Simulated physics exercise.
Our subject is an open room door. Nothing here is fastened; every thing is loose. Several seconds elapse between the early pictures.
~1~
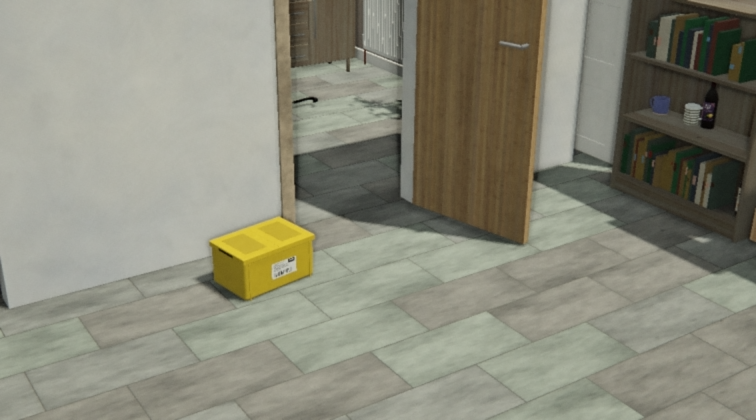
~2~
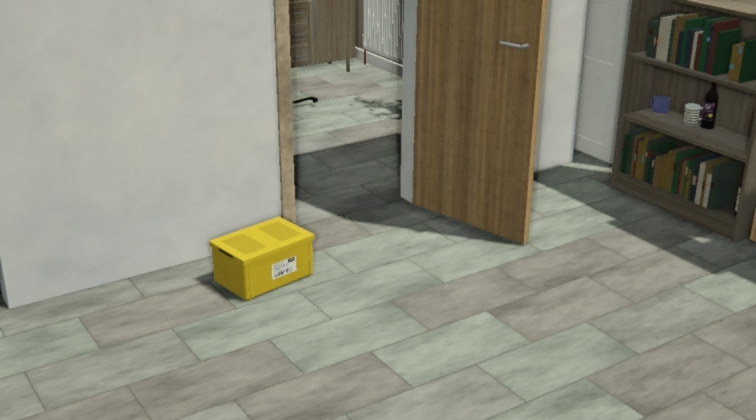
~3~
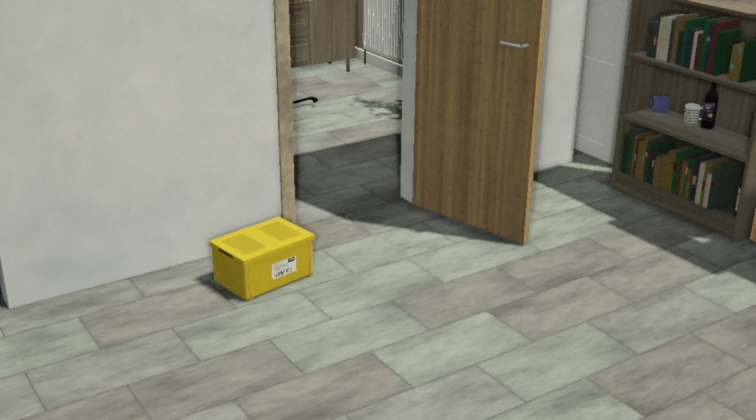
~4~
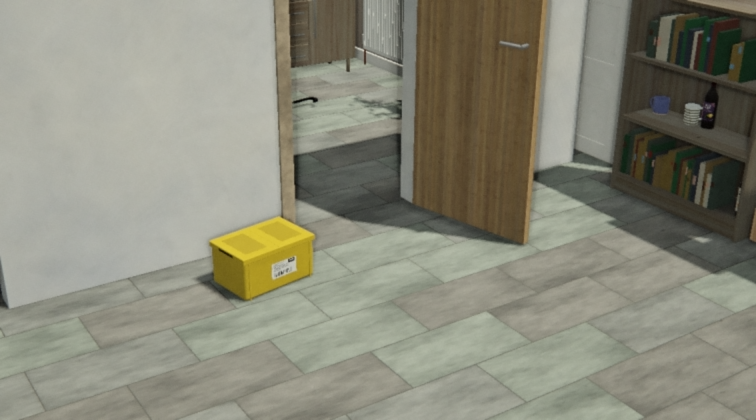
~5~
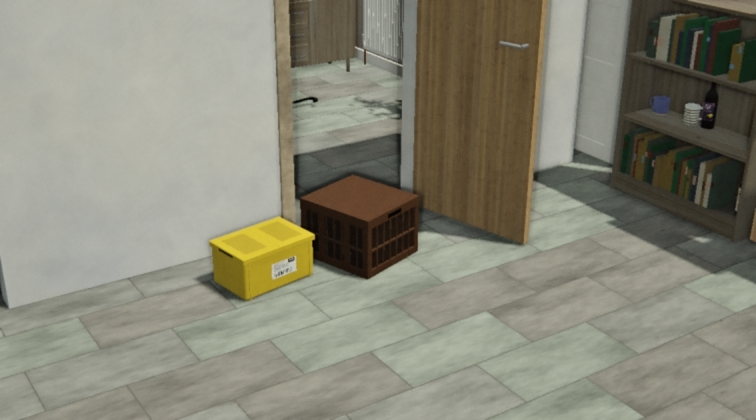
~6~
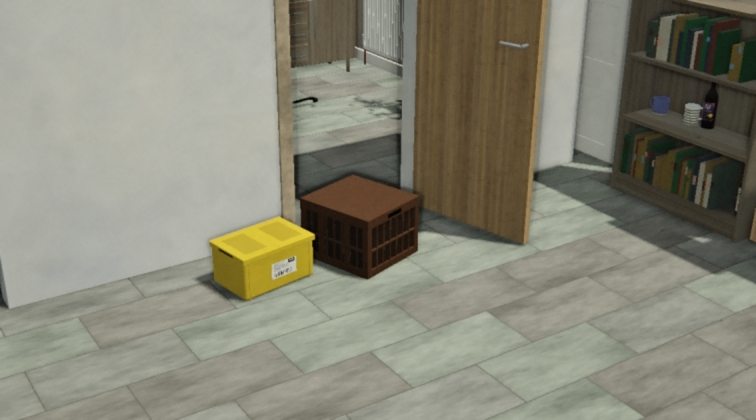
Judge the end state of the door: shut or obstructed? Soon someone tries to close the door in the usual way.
Chances are the door will be thwarted.
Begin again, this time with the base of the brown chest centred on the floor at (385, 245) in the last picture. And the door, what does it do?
Then it gets caught partway.
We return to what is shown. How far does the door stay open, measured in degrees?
Roughly 35°.
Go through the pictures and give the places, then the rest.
In the first frame, door wide open and still; yellow tote (263, 258).
In the second frame, door wide open and still; yellow tote (263, 258).
In the third frame, door wide open and still; yellow tote (263, 258).
In the fourth frame, door wide open and still; yellow tote (263, 258).
In the fifth frame, door wide open and still; yellow tote (263, 258).
In the sixth frame, door wide open and still; brown chest (360, 225); yellow tote (263, 258).
Then, 0.70 s on from there, open by 68°.
Then, 1.10 s on from there, open by 45°; brown chest shifted a little near (333, 225).
In the end, open by 36°; moved from the start, brown chest; yellow tote unmoved. At the end, from the last picture's camera, brown chest near (317, 224).
